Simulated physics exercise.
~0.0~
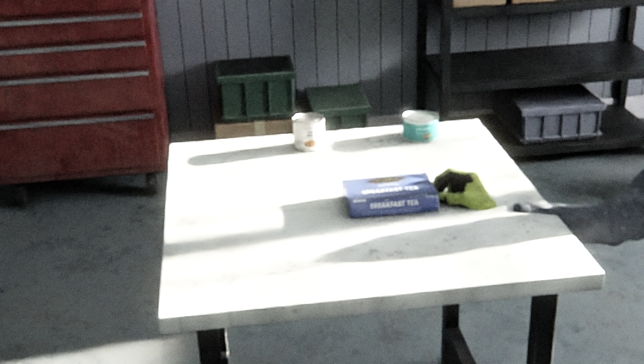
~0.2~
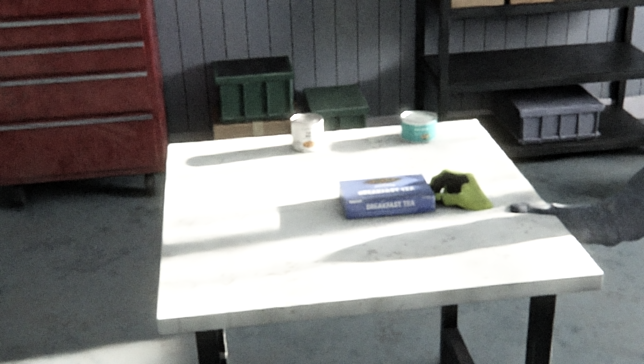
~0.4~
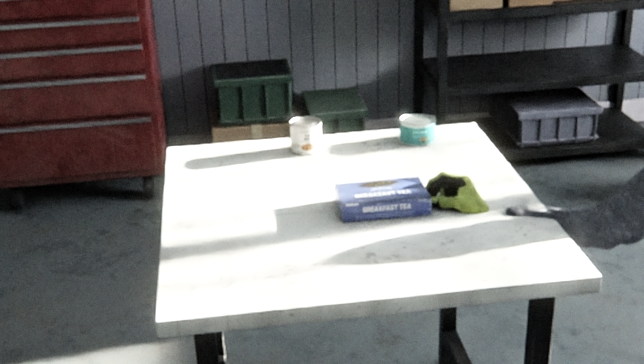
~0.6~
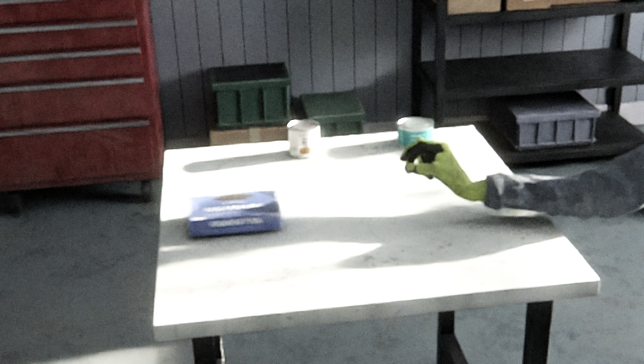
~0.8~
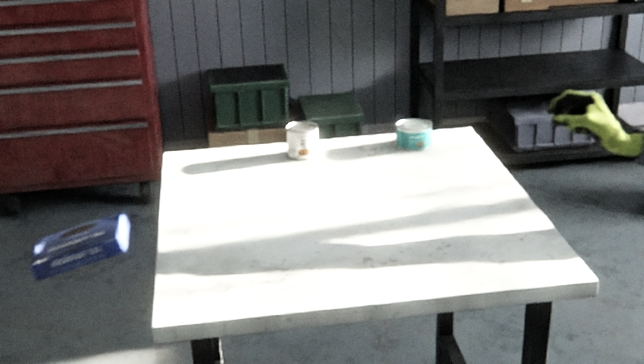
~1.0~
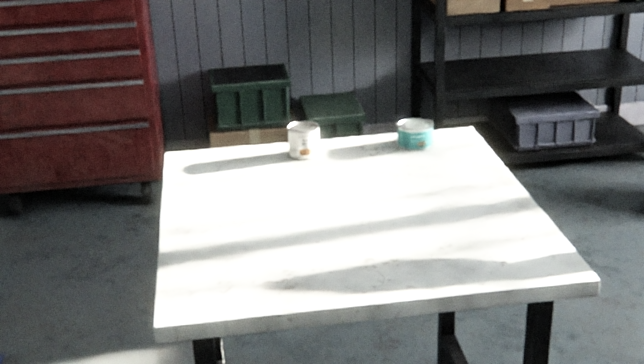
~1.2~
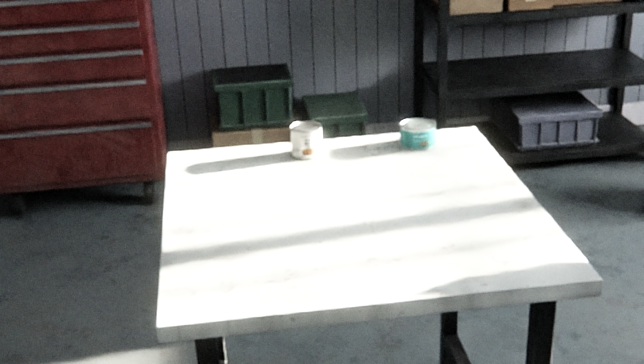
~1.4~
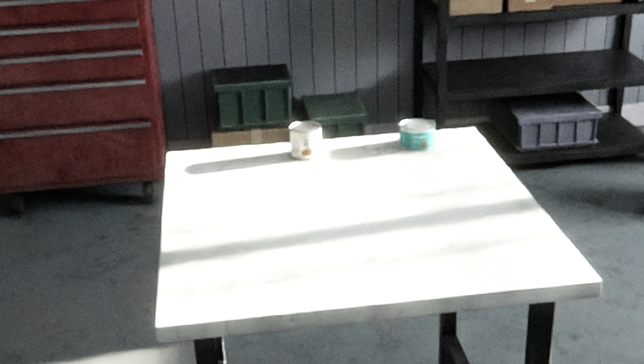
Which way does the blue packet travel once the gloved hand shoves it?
It slides to the left across the white table and goes off the edge on that side.
